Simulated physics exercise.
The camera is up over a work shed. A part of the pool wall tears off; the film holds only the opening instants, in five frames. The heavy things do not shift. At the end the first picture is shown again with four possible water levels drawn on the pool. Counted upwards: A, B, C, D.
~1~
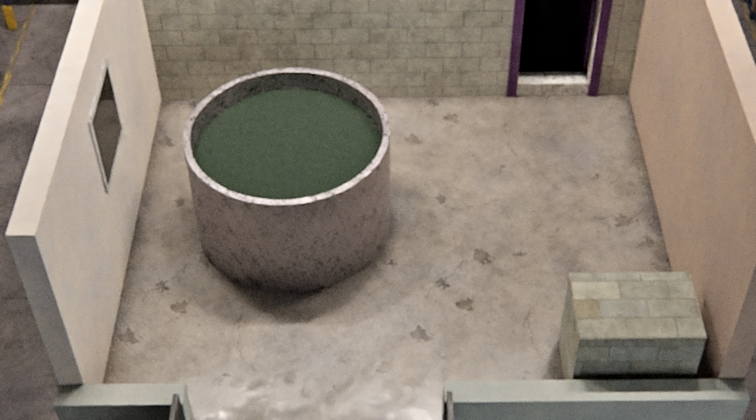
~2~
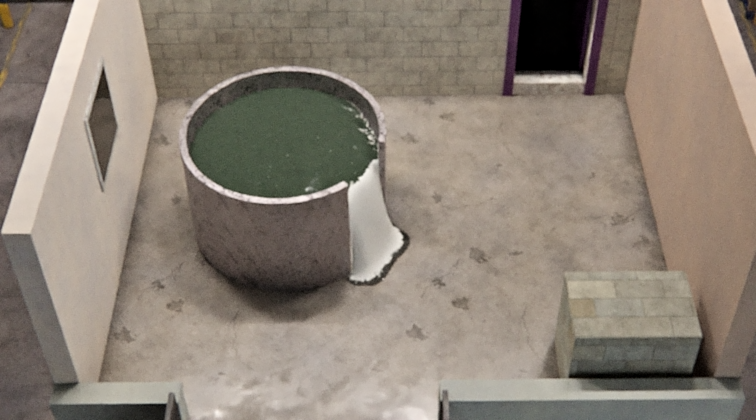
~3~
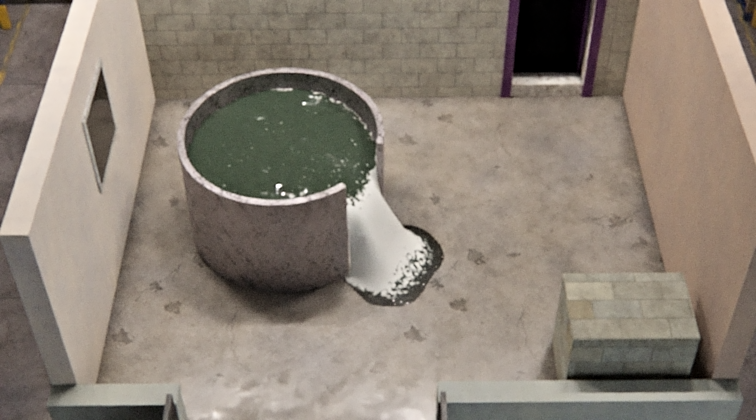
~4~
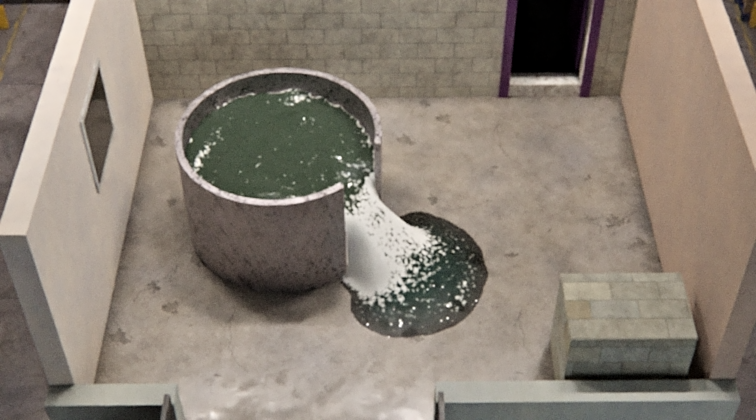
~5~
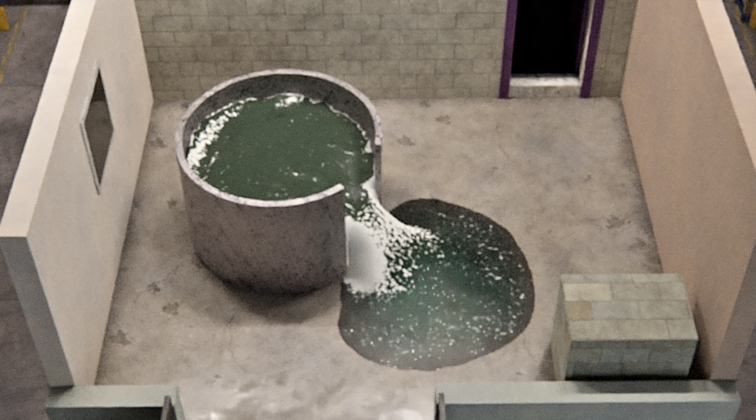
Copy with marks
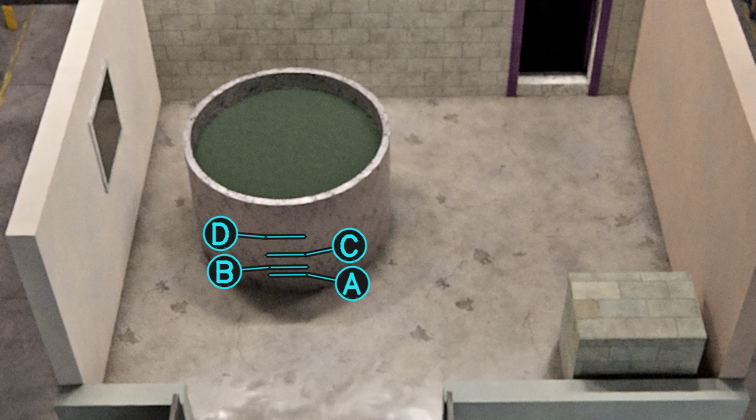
In the video, seen from above, a round tank of dark green water sits still in a walled work area, then white, foaming water pours through an opening in its right side and spreads across the floor in a widening dark pool.
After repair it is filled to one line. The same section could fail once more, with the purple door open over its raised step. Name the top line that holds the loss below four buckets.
That is mark D.
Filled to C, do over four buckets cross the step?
No.
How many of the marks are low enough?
All of the four.
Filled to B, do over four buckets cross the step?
No, not at all.
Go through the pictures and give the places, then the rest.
Water in the pool at rest, its middle at (288, 148); foot of the purple doorway at (552, 95); open gate at (314, 379), in the first picture.
In the second picture, 1 % of the ground under water, visible out to (355, 274).
In the third picture, 3 % of the ground under water, visible out to (410, 295).
In the fourth picture, 7 % of the ground under water, visible out to (465, 308).
In the fifth picture, 14 % of the ground under water, visible out to (519, 321).
In cyan, A at (288, 274); B at (287, 267); C at (286, 254); D at (284, 236); from the bottom up A, B, C, D.
With A, nothing gets over.
With B, nothing gets over.
With C, nothing gets over.
With D, a splash gets over, under a bucket.
